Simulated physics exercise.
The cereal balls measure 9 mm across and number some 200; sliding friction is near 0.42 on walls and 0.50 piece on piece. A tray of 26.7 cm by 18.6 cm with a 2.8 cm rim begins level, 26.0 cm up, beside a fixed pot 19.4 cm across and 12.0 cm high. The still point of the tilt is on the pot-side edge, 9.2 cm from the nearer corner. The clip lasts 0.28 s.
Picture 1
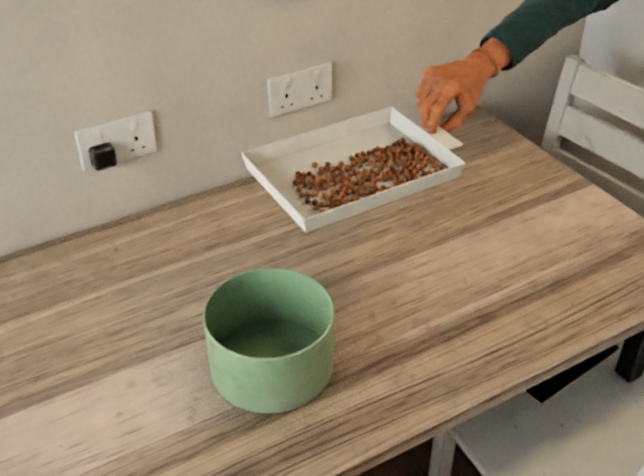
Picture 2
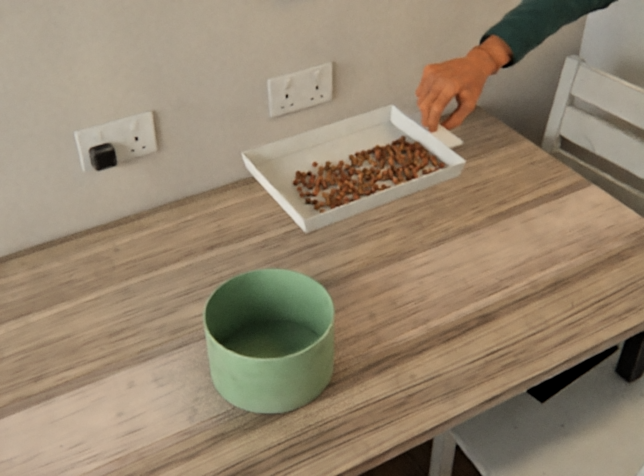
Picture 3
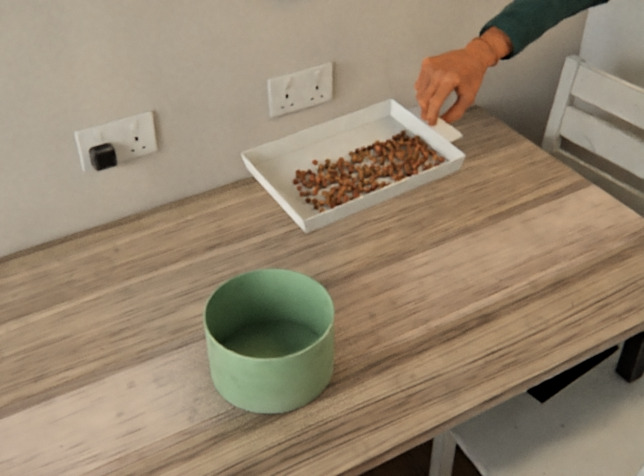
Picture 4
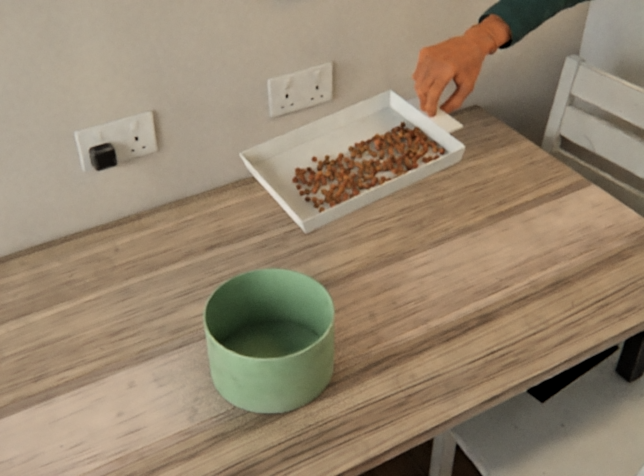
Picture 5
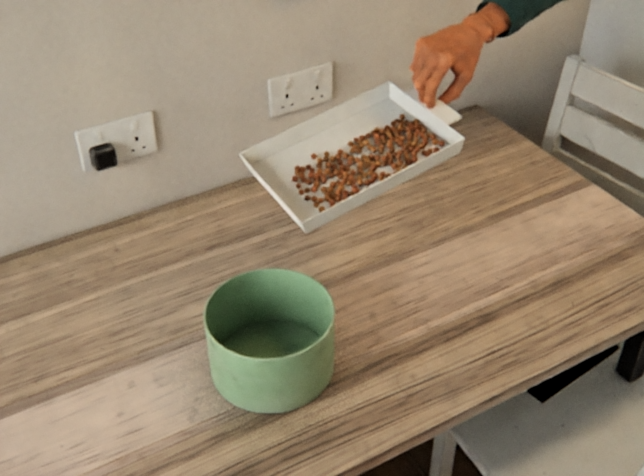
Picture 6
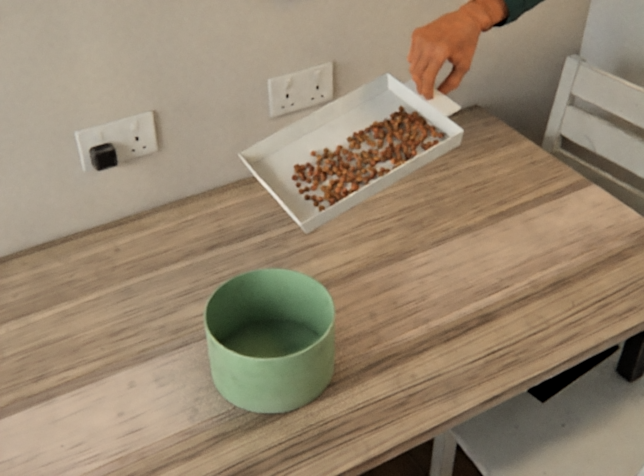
The video shows a hand holding a white tray of small brown pieces above a wooden table, near a green pot. The hand gradually raises the tray's right side, tilting it toward the left while the pieces stay nearly in place.
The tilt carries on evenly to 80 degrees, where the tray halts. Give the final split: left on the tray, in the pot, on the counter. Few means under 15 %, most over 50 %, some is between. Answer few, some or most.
Left on the tray: Most; in the pot: Few; on the counter: Few.
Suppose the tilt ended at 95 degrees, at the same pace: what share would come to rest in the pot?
It would be near 85 per cent.
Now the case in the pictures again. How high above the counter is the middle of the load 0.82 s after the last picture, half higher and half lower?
Some 30 cm.
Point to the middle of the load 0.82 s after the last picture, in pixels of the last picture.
At about (292, 187).
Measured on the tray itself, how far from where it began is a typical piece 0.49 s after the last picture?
Some 9 cm.
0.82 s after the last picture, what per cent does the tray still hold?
Roughly 100 per cent.
Then, 0.49 s after the last picture, tilt 45 degrees; the tray holds 100 %, the pot 0 %.
Then, 0.82 s after the last picture, tilt 66 degrees; the tray holds 100 %, the pot 0 %.
Then, 1.24 s after the last picture, tilt 80 degrees; the tray holds 95 %, the pot 5 %.
In the end, tray 95 %, pot 5 %, counter 0 %.
